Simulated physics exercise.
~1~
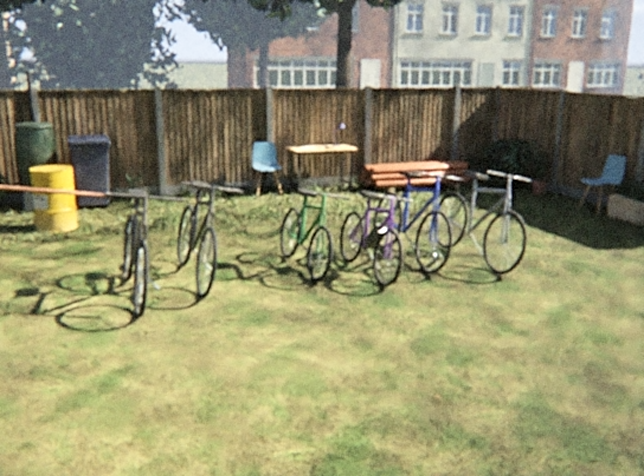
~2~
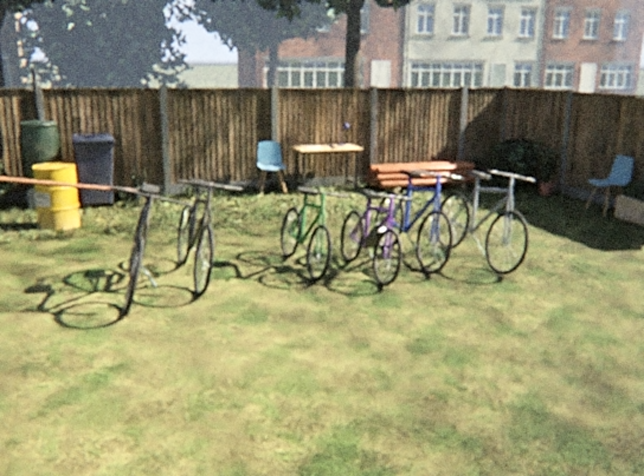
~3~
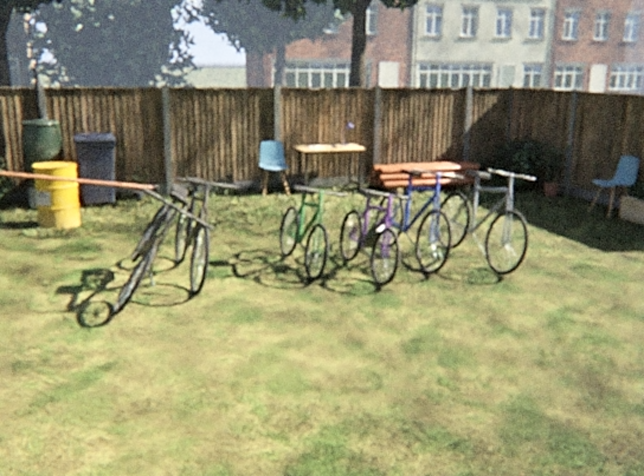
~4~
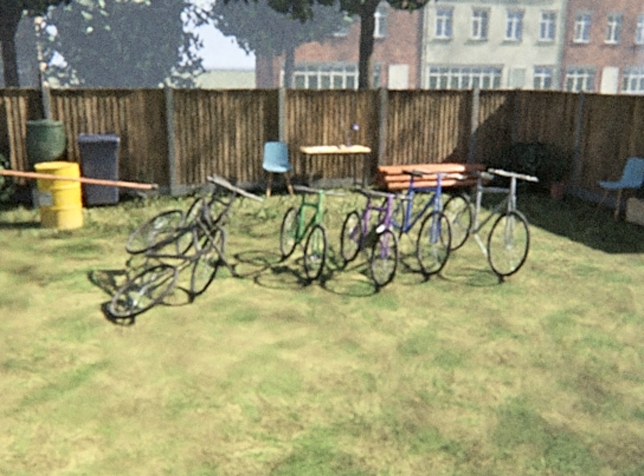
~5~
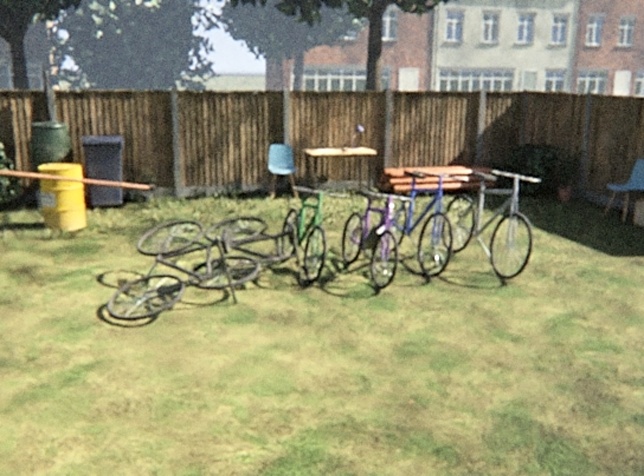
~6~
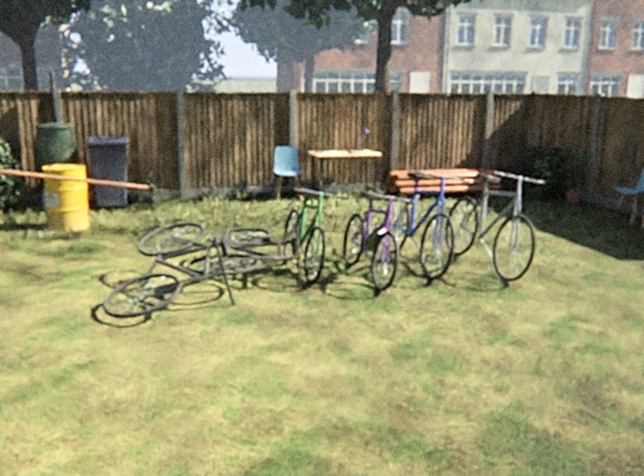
An orange pole reaches in from the left across a sunny, fenced lawn, seen from standing height by a slowly drifting camera, with brick houses beyond. Six bicycles stand in a row, two dark ones at left, then green, purple, blue and grey, before a yellow barrel, blue chairs and a table. The pole pushes right against the leftmost bicycle, which tips over into its dark neighbour. That second bicycle leans, then falls too, and both settle flat on the grass beside the green one. The green, purple, blue and grey bicycles remain standing.
